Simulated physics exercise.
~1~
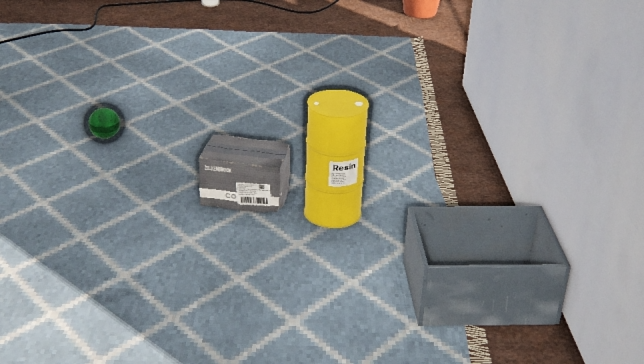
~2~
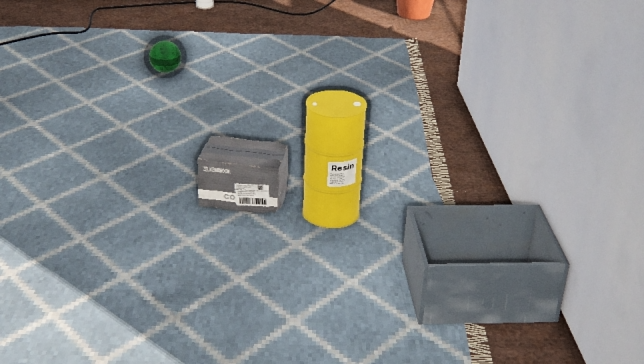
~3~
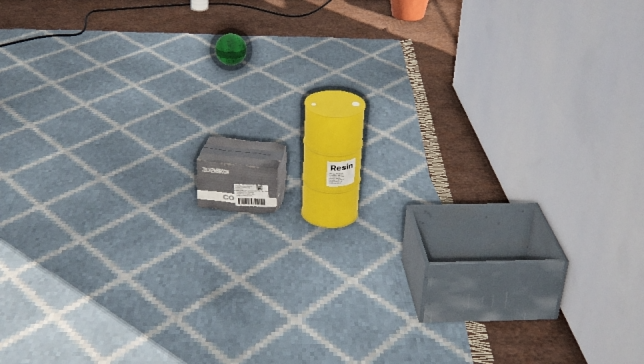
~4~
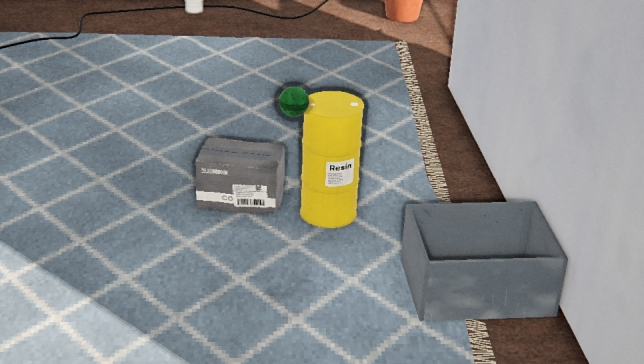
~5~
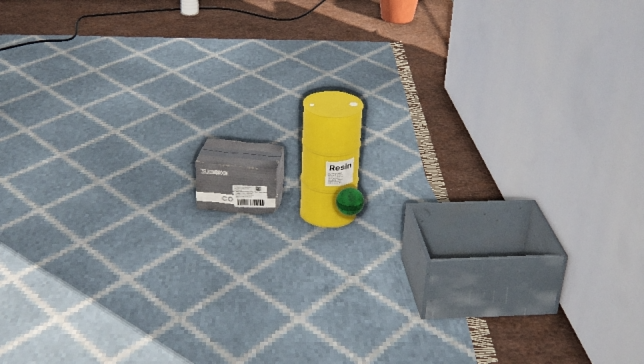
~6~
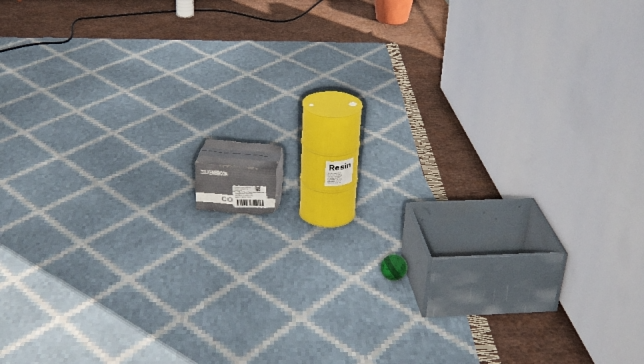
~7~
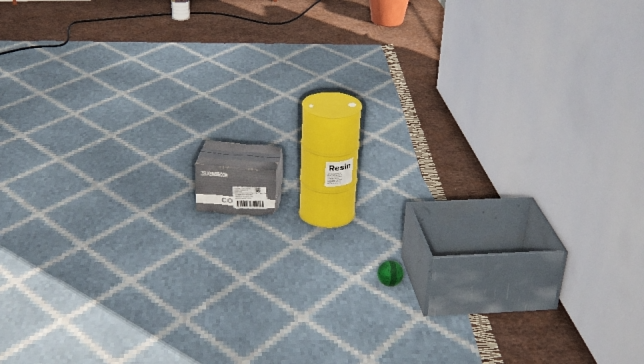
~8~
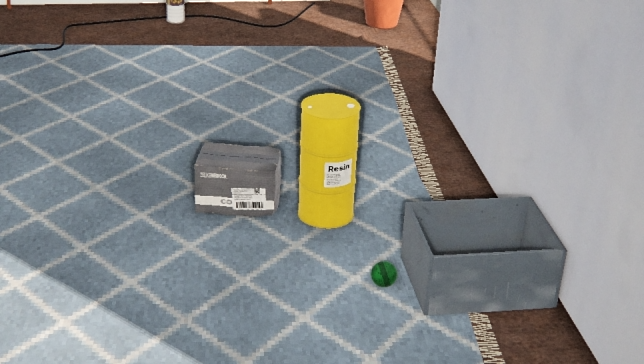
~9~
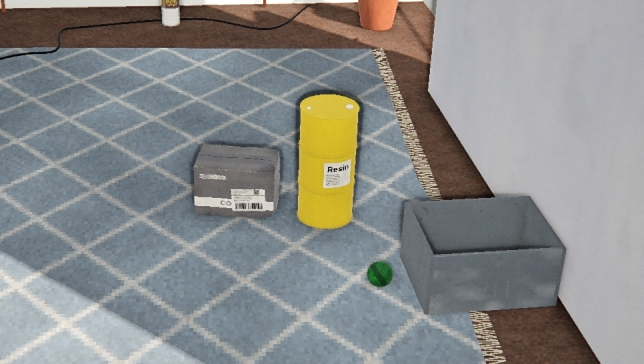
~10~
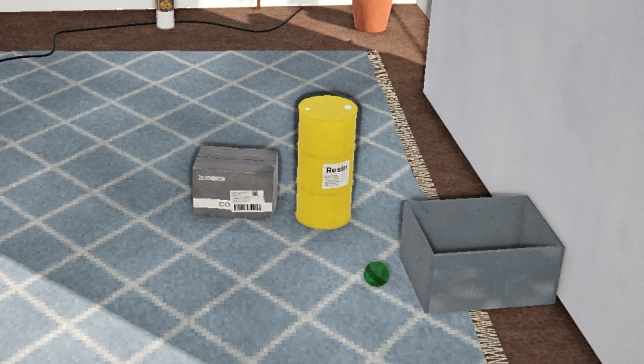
Yellow canister and grey parcel staying put as a green ball flies rightward, drops beside the open grey box and settles outside.
